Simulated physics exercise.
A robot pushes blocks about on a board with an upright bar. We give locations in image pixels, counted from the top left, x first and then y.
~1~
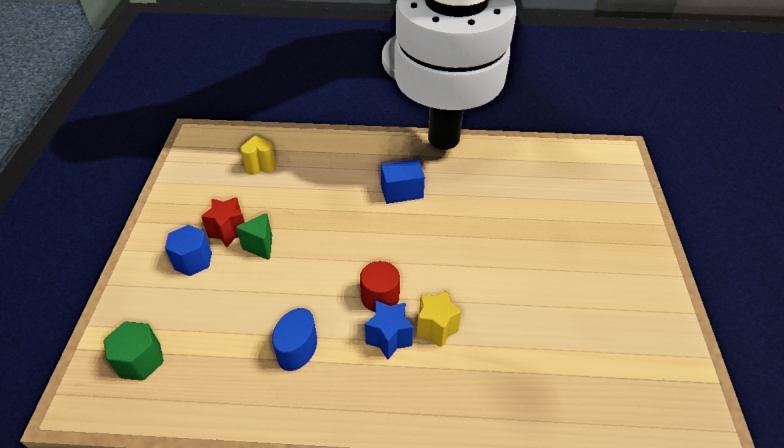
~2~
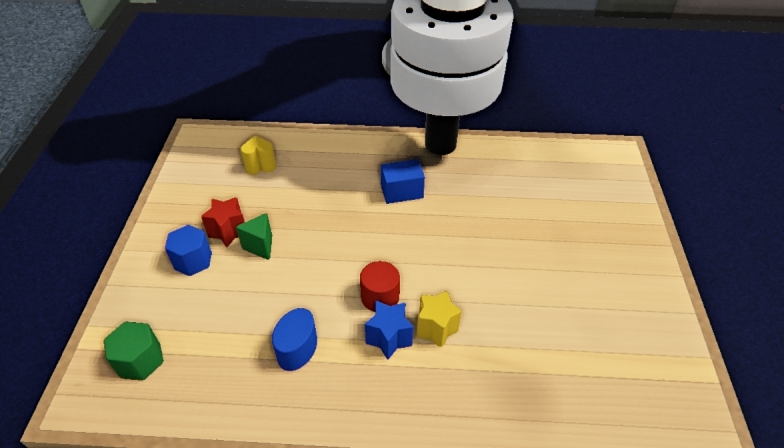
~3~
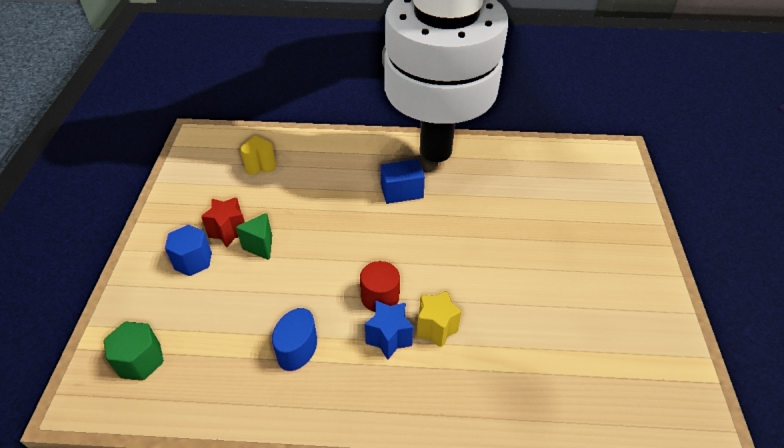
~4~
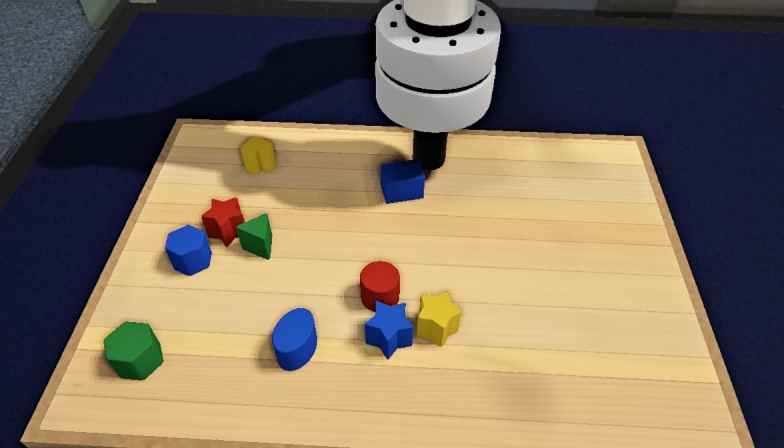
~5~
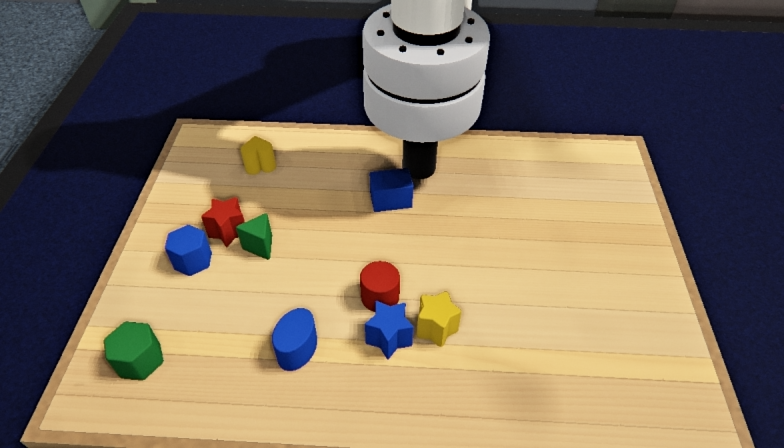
The robot arm's black upright bar moved slowly down and to the left across the top of the wooden board, then nudged the blue rectangular block slightly the same way while the other blocks stayed still.
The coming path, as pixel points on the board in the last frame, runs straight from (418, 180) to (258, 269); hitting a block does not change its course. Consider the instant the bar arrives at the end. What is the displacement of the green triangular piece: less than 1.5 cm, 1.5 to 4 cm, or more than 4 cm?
Overall it shifts between 1.5 and 4 cm.
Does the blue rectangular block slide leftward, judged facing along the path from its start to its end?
Yes, that is what happens.
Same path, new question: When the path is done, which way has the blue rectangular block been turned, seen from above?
Rotation: Counter-clockwise.
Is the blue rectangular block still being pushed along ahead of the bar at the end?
No - that is not the case.
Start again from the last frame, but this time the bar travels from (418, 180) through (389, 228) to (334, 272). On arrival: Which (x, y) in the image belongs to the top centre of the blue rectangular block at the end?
Close to (344, 207).
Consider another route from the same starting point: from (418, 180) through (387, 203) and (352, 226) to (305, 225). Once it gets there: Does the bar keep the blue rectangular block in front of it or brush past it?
The blue rectangular block won't stay at the front of the bar.
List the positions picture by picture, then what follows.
Bar tip (444, 141); block tops, red star (222, 210); green triangular piece (255, 225); blue rectangular block (403, 170), in the first picture.
Bar (440, 146); blocks unchanged, in the second picture.
Bar (436, 153); blocks unchanged, in the third picture.
Bar (429, 161); blocks unchanged, in the fourth picture.
Bar (419, 170); red star (222, 210); green triangular piece (255, 225); blue rectangular block (391, 179), in the fifth picture.
The first path, step by step. One third of the way, bar (369, 196); blue rectangular block (348, 212), turned 30° anticlockwise.
Two thirds of the way, bar (314, 226); blue rectangular block (323, 245), turned 110° anticlockwise.
At the end, bar (255, 258); red star in place; green triangular piece (234, 230), turned 40° clockwise; blue rectangular block (322, 247), turned 120° anticlockwise.
